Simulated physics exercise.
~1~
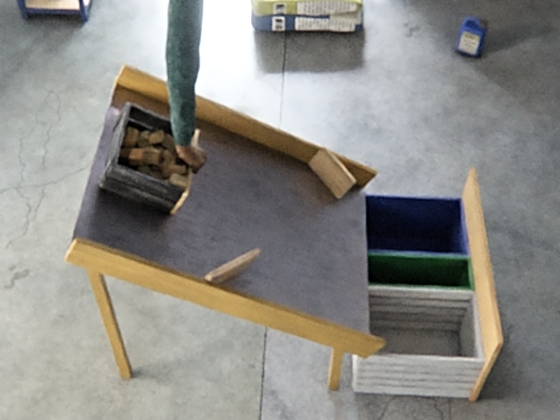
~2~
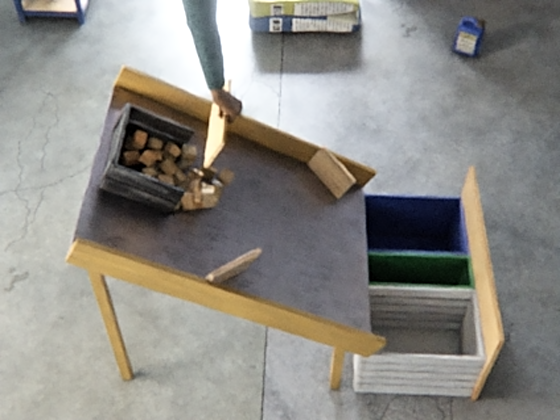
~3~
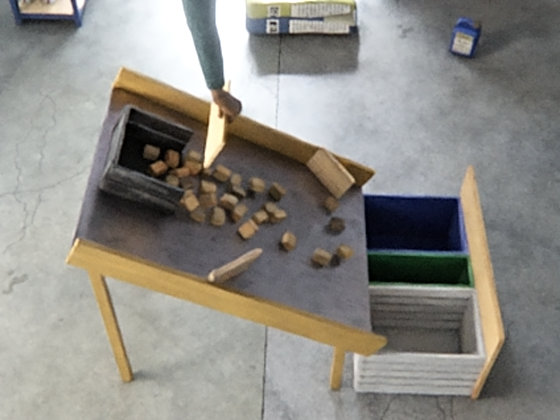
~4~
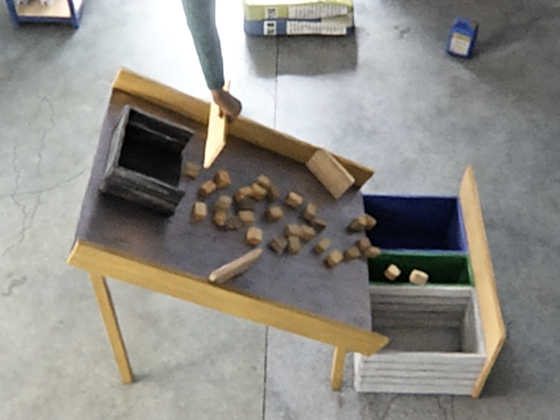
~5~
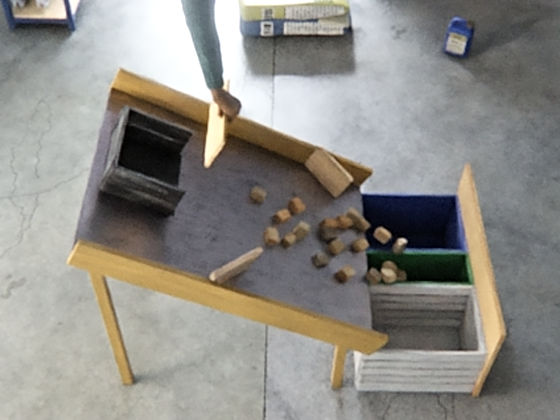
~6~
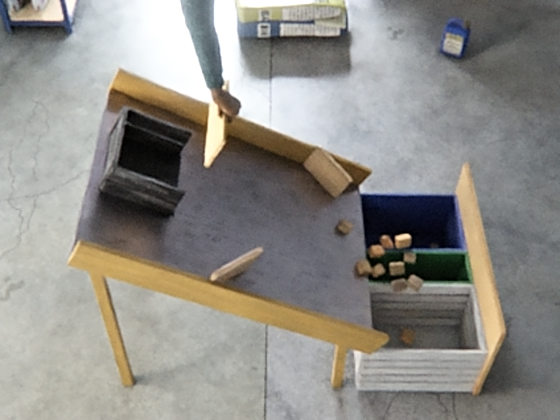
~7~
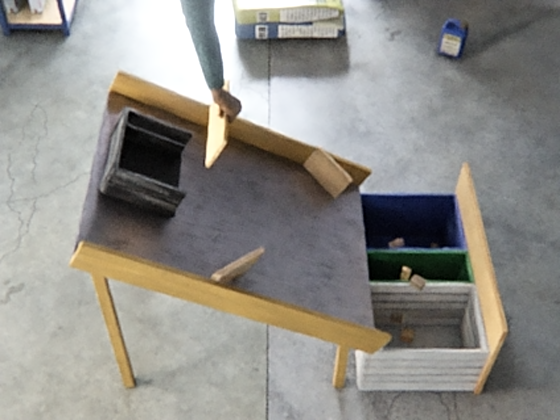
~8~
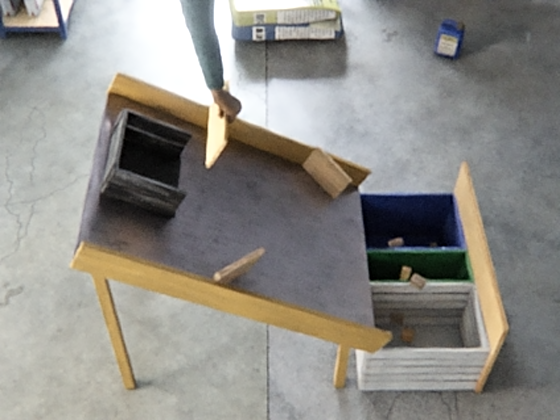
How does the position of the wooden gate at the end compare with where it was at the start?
At the start the gate was across the open side of the black pen, and by the end it was held farther up and to the right, clear of the opening.
